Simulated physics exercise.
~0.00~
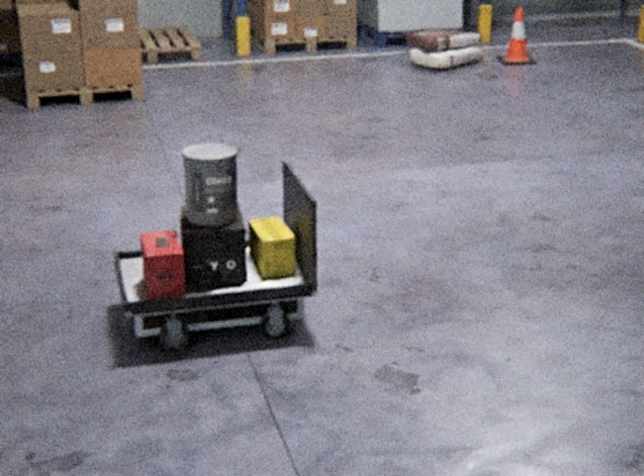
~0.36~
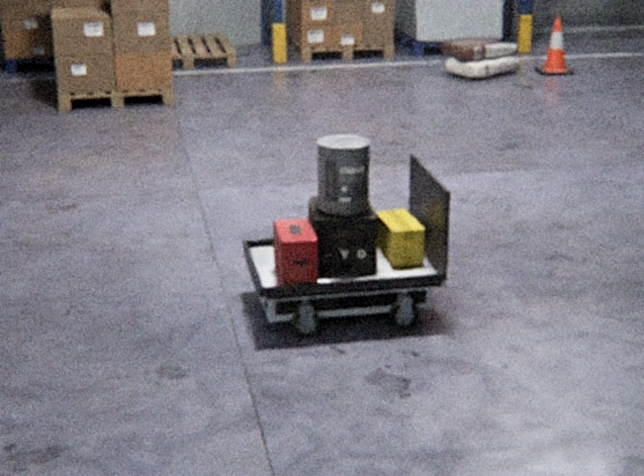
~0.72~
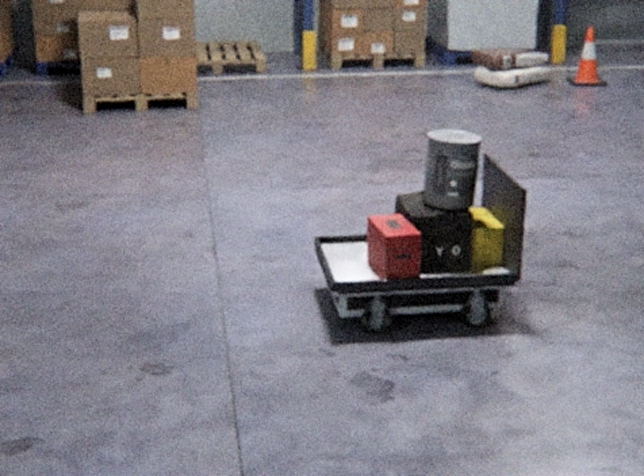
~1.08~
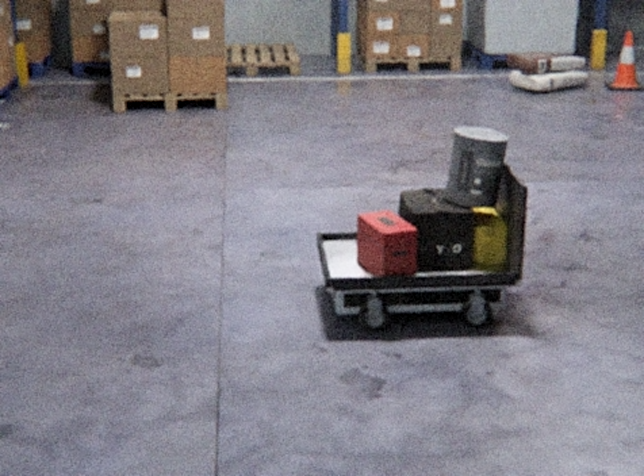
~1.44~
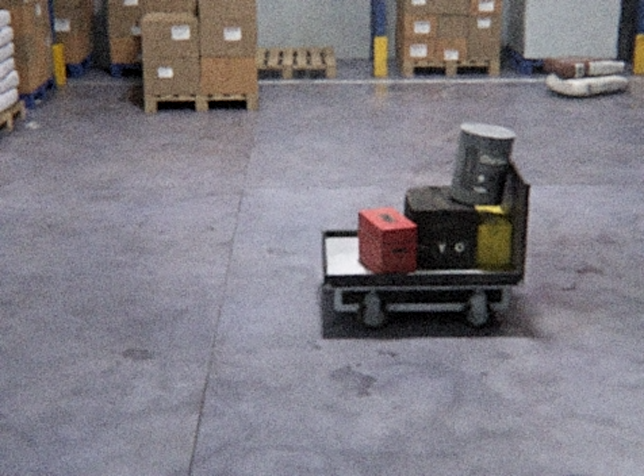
A low flatbed cart with a tall dark board at its right end rolls across a grey warehouse floor, seen from slightly above, with stacked cartons, pallets and an orange cone behind. It carries a grey pail on top of a black box, with a red toolbox to the left and a yellow parcel to the right. The cart moves right and stops, and its load shifts toward the board. The pail slides right across the box and ends leaning by the board, still aboard, while the other three items stay upright on the deck.
